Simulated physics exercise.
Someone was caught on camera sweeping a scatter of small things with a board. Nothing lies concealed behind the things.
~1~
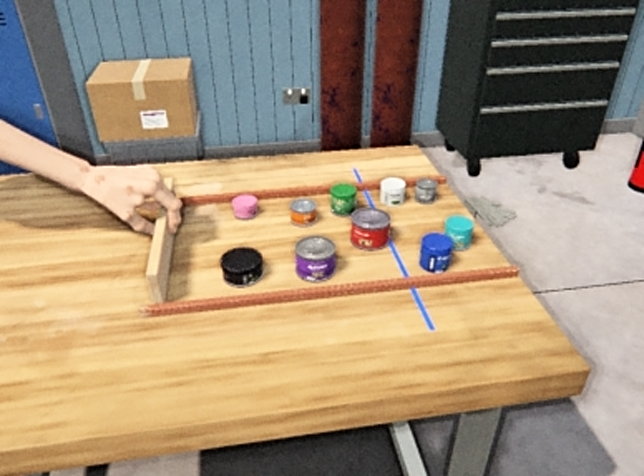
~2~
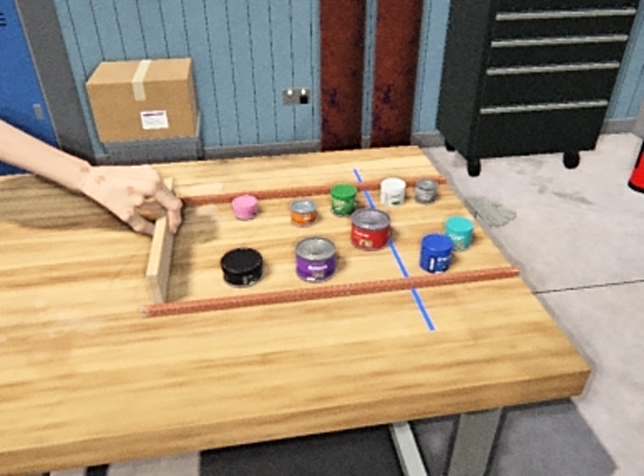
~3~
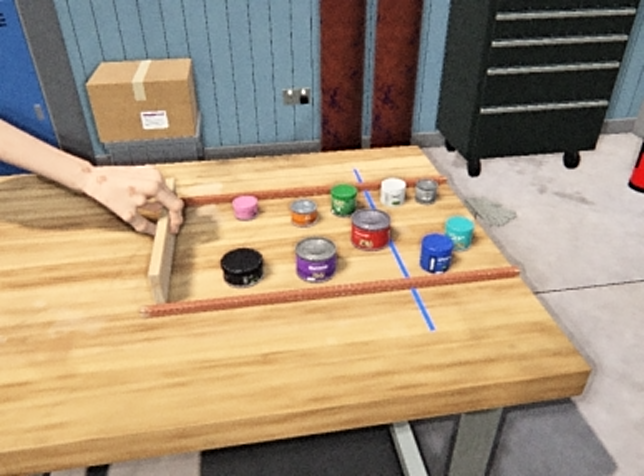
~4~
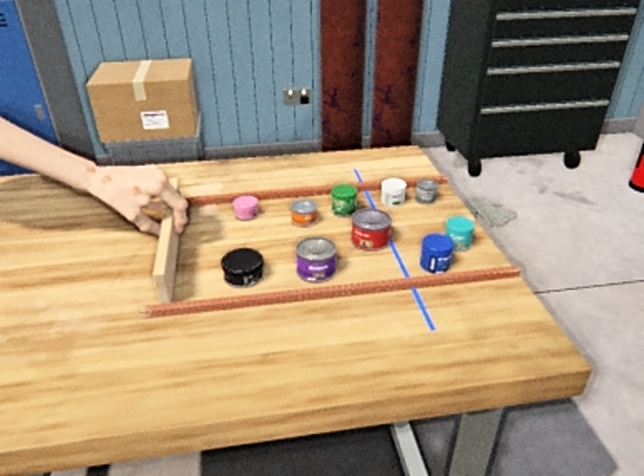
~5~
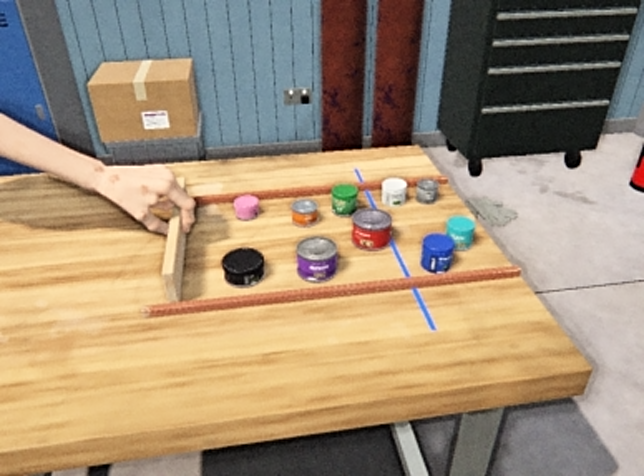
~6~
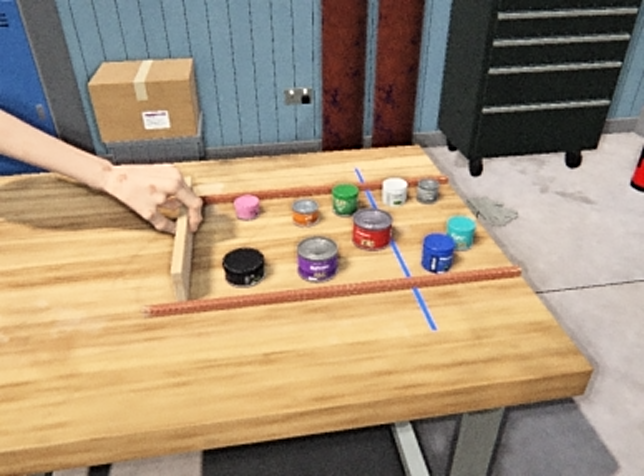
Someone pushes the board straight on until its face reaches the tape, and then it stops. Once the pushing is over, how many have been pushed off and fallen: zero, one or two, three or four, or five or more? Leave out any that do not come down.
It ends with no piece gone from the top.
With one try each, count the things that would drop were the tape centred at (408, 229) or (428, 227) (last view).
The first try gives 1, the second gives 1.
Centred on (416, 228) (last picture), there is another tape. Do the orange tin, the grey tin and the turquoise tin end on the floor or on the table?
Going in order, the orange tin keeps its spot, then the grey tin keeps its spot, then the turquoise tin keeps its spot.
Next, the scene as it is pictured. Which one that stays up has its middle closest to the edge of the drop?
Blue tub.
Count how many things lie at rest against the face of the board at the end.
The number is 4.
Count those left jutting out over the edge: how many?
It comes to 0.
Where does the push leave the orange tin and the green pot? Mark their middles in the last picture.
Final positions - orange tin around (393, 210), green pot around (404, 196).
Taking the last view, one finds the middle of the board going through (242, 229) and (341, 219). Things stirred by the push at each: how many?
I get 2 at the one place and 6 at the other.
Early on, none off yet; turquoise tin at rest near (460, 234); grey tin at rest near (428, 191); blue tub at rest near (438, 254).
Finally, the number that fall off is zero.
